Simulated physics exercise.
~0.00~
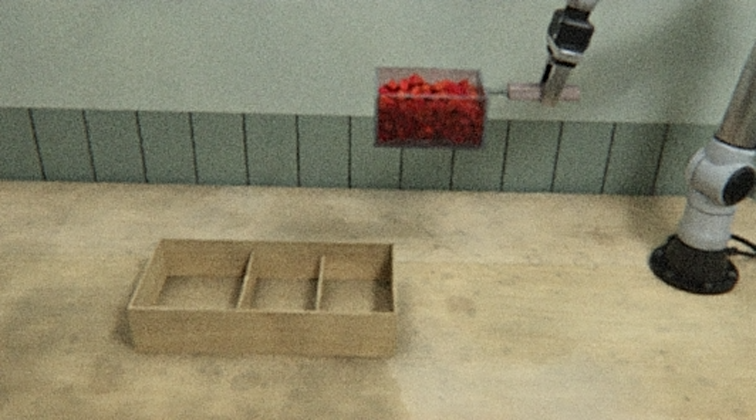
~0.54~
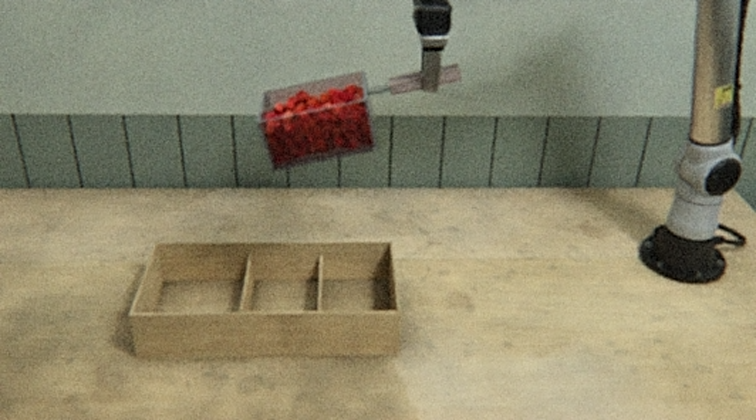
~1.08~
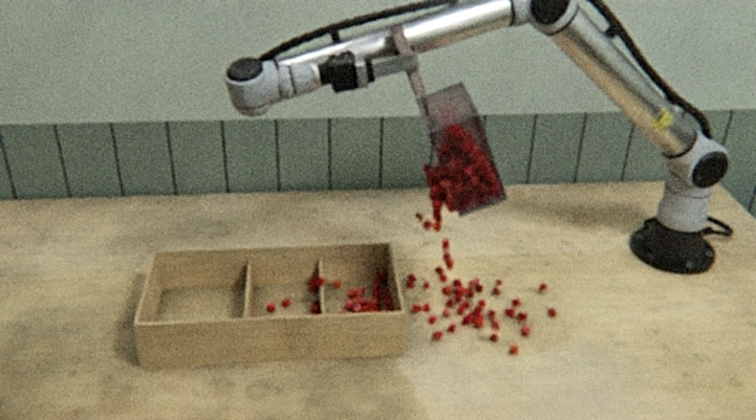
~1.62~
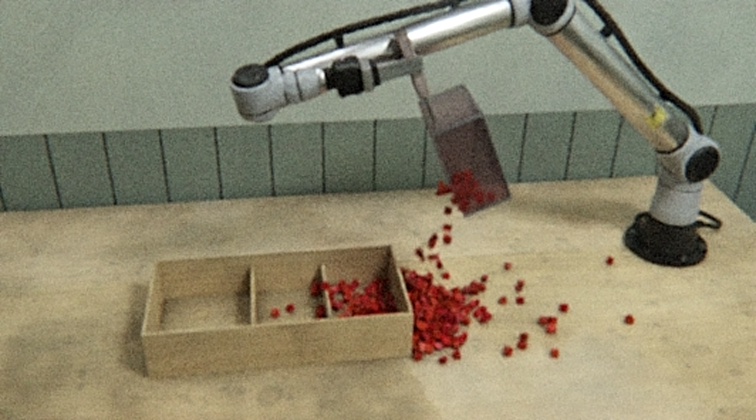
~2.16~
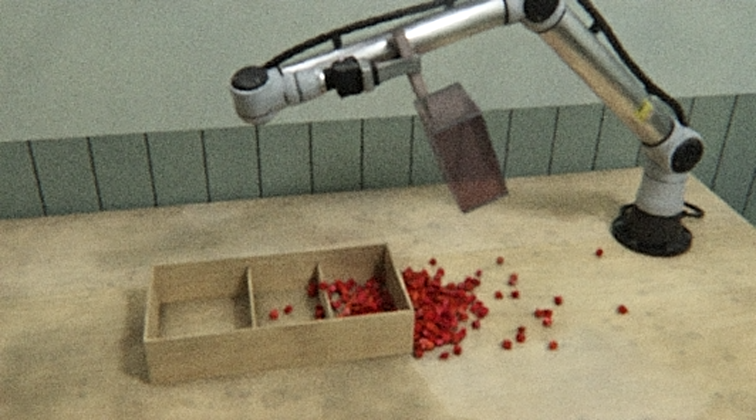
A robot arm carried a clear box of small red pieces left toward a divided wooden tray, then tipped it steeply and poured them out, leaving some in the tray's right compartment but most heaped and scattered on the table beside it.
